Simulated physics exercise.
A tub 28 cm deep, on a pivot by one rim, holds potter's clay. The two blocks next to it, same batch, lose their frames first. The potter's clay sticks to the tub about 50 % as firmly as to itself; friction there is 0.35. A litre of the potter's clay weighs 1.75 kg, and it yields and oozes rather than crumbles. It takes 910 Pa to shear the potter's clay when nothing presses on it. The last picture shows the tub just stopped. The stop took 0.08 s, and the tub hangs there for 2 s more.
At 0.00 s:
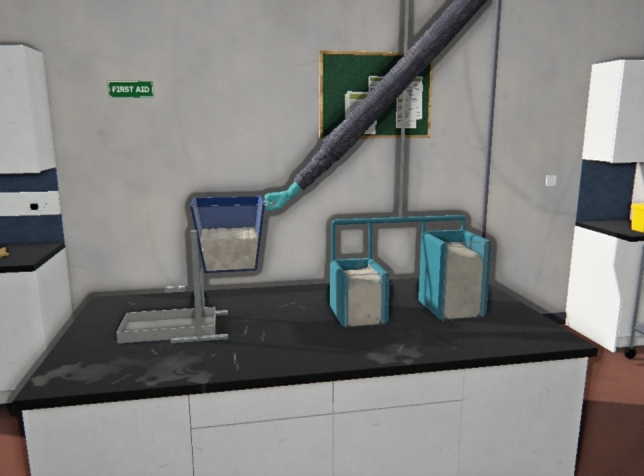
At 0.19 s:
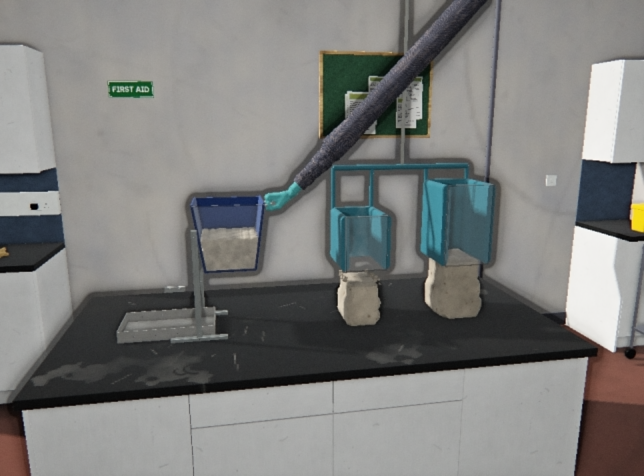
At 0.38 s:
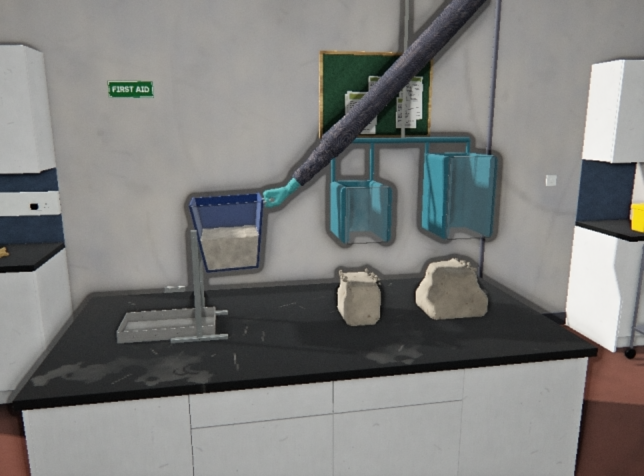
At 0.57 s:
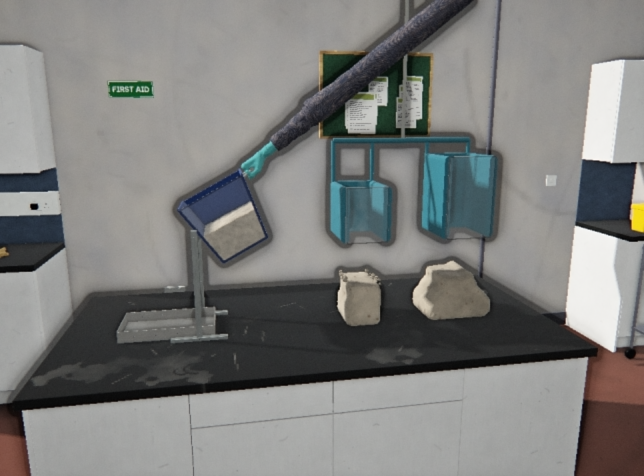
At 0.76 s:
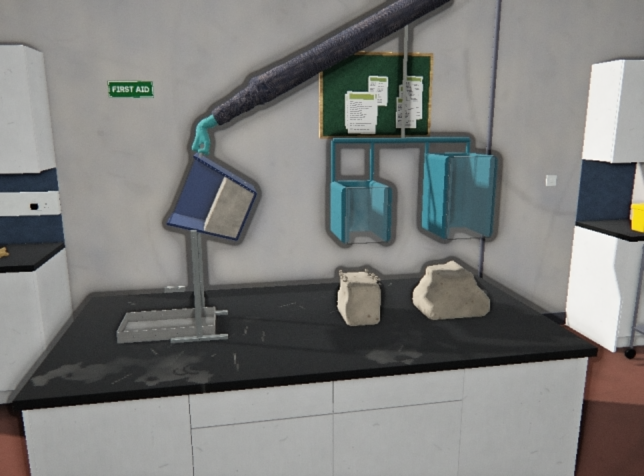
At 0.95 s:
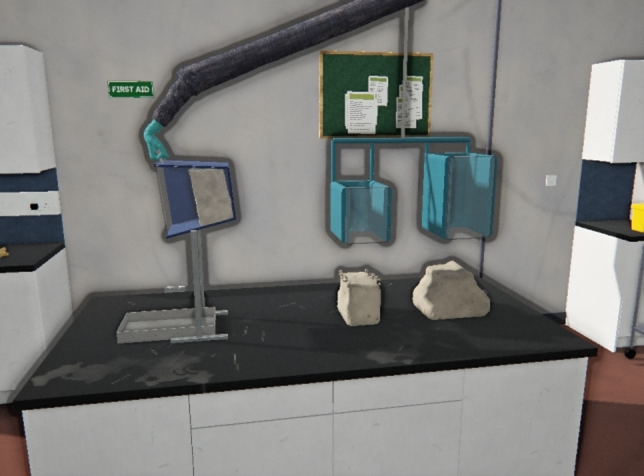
At the start, a blue tub of pale clay hangs upright beside two teal moulds holding pale blocks on a black counter. The moulds lift off, and the right block slumps lower and wider while the left keeps its height. Then the dark arm swings the tub up and leftward onto its side.
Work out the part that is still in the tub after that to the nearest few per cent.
The part that is still in the tub after that is near 47 %.
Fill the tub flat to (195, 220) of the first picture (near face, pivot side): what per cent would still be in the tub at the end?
Then about 40 %.
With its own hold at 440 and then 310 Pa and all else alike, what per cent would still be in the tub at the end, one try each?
In that order: 50 %, 45 %.
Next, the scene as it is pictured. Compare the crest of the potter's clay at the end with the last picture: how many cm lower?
About 13 cm.
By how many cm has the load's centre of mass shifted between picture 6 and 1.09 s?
Some 5 cm.
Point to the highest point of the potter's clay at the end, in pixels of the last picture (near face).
Around (215, 201).
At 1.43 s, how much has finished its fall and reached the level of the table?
Some 0 per cent.
After 1.09 s, the tub is at 95 degrees and holds 100 %.
After 1.26 s, the tub is at 95 degrees and holds 94 %.
After 1.43 s, the tub is at 95 degrees and holds 67 %.
After 1.60 s, the tub is at 95 degrees and holds 55 %.
After 2.95 s, the tub is at 95 degrees and holds 47 %.
